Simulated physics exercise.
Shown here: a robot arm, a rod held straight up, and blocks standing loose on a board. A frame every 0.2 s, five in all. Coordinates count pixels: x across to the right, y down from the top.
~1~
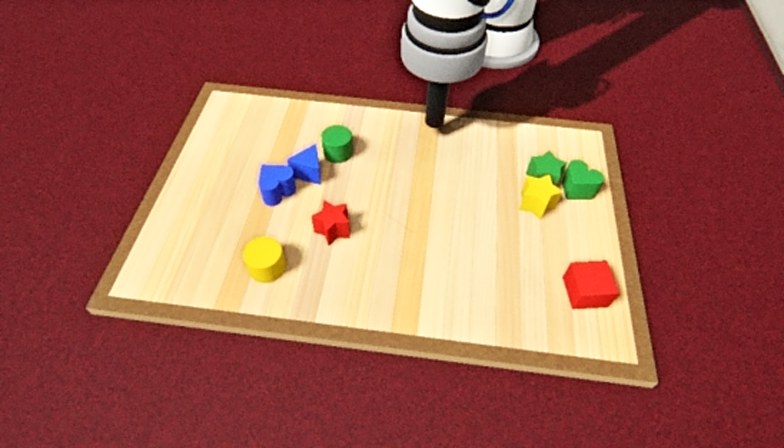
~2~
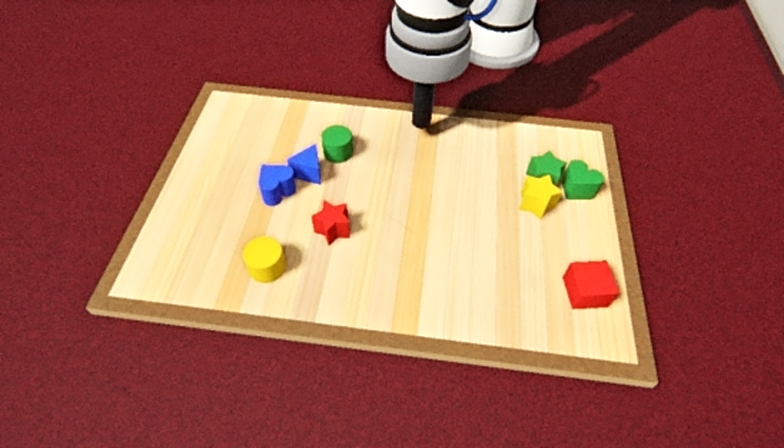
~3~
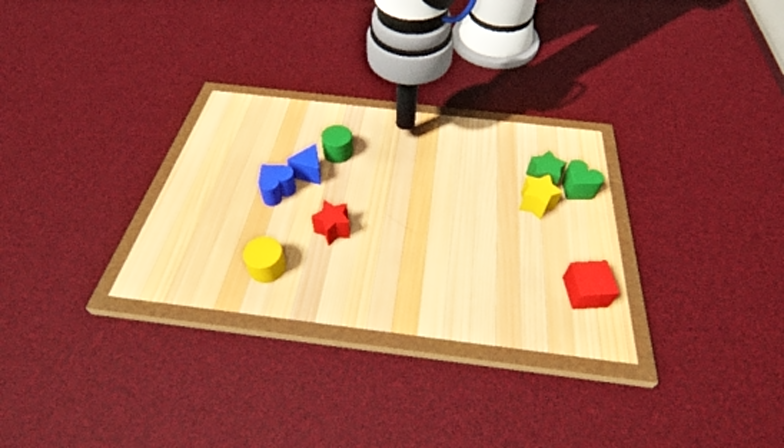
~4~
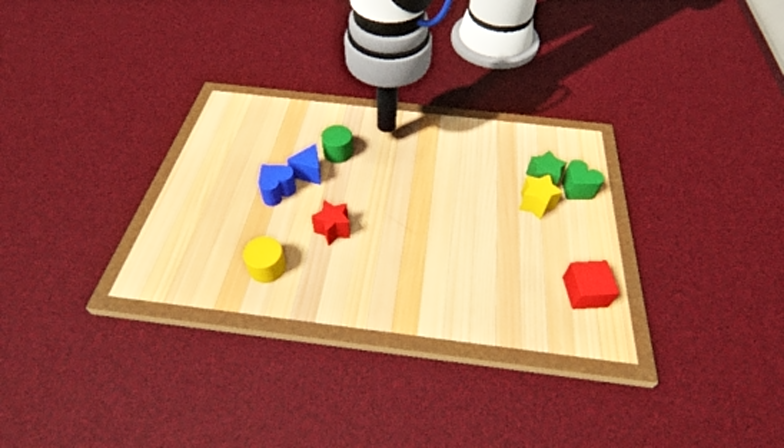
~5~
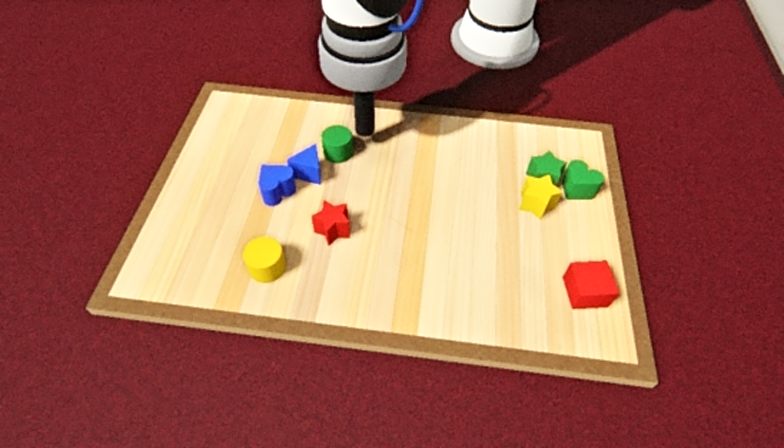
Robot arm sliding its upright black rod steadily left along the board's far edge, nearing the green cylinder while colored blocks stay still.
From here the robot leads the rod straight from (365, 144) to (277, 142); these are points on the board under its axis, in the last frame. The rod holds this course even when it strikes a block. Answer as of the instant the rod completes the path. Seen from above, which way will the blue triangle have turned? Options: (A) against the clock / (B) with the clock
It's A.
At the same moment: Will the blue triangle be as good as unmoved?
No, it doesn't check out.
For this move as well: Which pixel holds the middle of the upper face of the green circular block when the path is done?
The middle of the upper face of the green circular block will lie at about (267, 142) in the picture.
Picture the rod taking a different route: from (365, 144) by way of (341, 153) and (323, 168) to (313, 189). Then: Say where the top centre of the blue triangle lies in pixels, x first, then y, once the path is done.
When the path ends, it will be at (290, 156).
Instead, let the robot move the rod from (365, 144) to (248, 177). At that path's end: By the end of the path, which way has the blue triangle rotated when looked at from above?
From the top: Counterclockwise.
The first path, step by step. One third of the way, rod (334, 130); blue heart block (273, 177); blue triangle (299, 158), turned 30° anticlockwise; green circular block (313, 137).
Two thirds of the way, rod (304, 129); blue heart block (275, 180), turned 25° clockwise; blue triangle (287, 158), turned 90° anticlockwise; green circular block (285, 139).
At the end, rod (274, 129); blue heart block (275, 180), turned 25° clockwise; blue triangle (284, 158), turned 100° anticlockwise; green circular block (267, 142).
